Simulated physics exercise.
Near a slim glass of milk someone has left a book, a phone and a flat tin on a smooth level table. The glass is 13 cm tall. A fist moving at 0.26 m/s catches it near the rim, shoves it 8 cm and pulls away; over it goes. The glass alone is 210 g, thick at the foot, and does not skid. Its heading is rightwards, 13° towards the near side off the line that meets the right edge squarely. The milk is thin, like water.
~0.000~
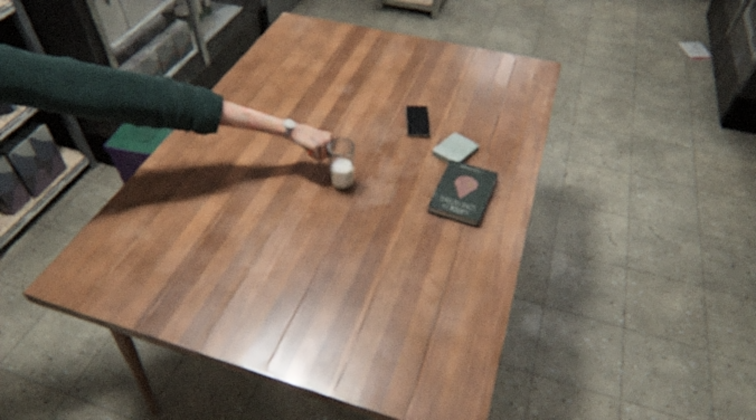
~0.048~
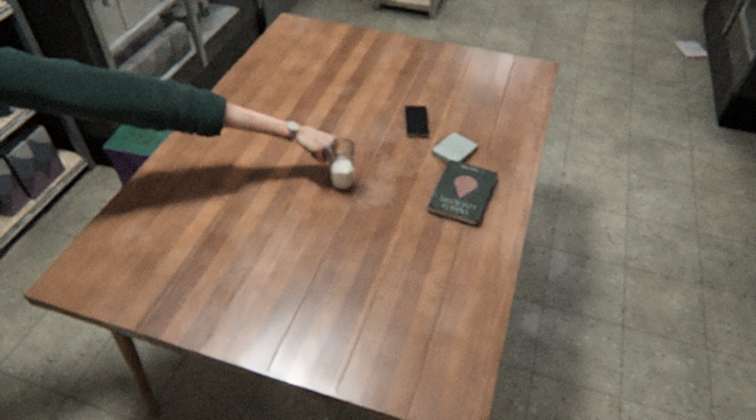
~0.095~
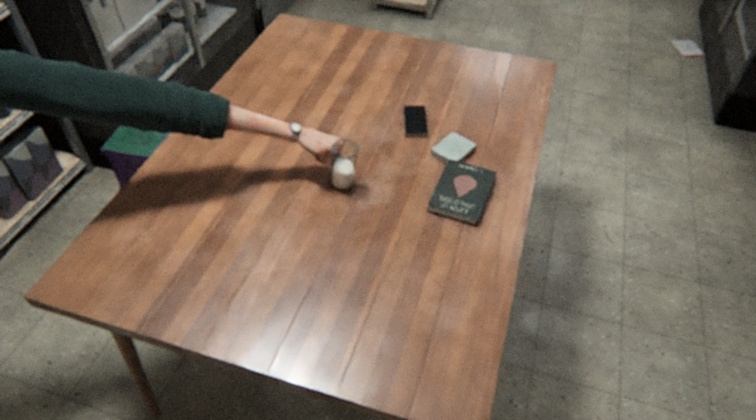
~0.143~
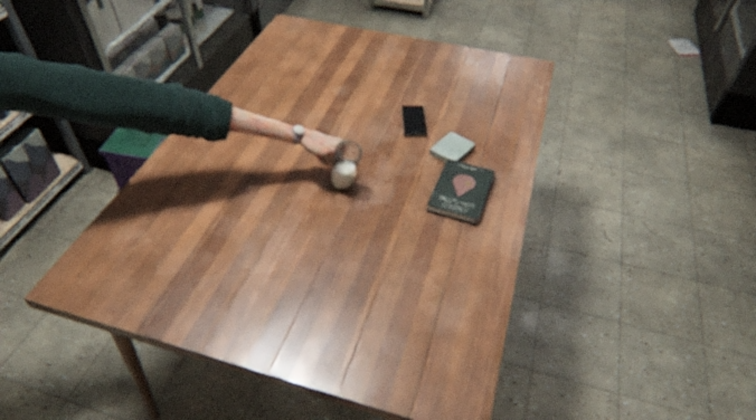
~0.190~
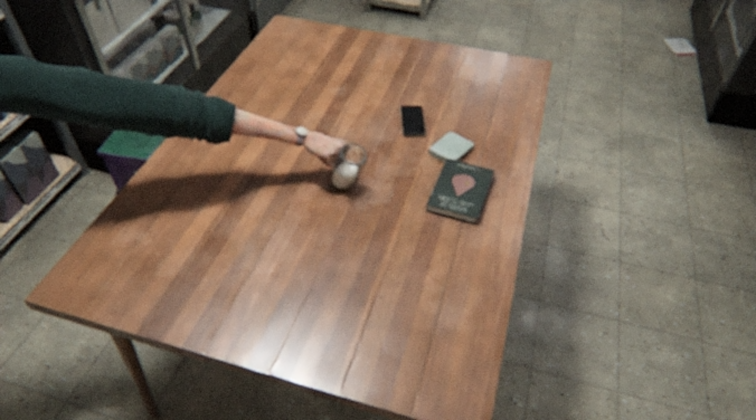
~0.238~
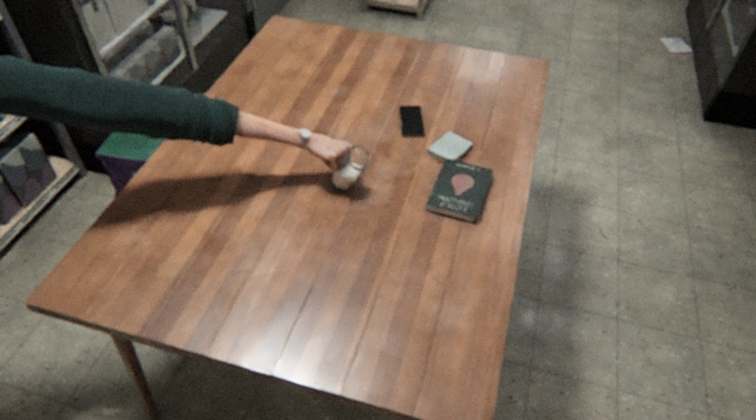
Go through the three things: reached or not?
The book ends up wet, the phone keeps dry, the flat tin keeps dry.
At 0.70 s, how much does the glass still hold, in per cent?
Some 48 per cent.
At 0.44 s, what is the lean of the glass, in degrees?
It is at some 66°.
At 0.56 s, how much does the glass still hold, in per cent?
Some 88 per cent.
Then, 0.44 s in, the tilt is 66° and 100 per cent is in the glass, 0 has run off the table; wet so far, nothing.
Then, 0.56 s in, the tilt is 88° and 89 per cent is in the glass, 0 has run off the table; wet so far, nothing.
Then, 0.70 s in, the tilt is 88° and 48 per cent is in the glass, 0 has run off the table; wet so far, nothing.
Then, 0.94 s in, the tilt is 88° and 25 per cent is in the glass, 0 has run off the table; wet so far, book.
Finally, 10 per cent is in the glass, 27 has run off the table; wet so far, book.
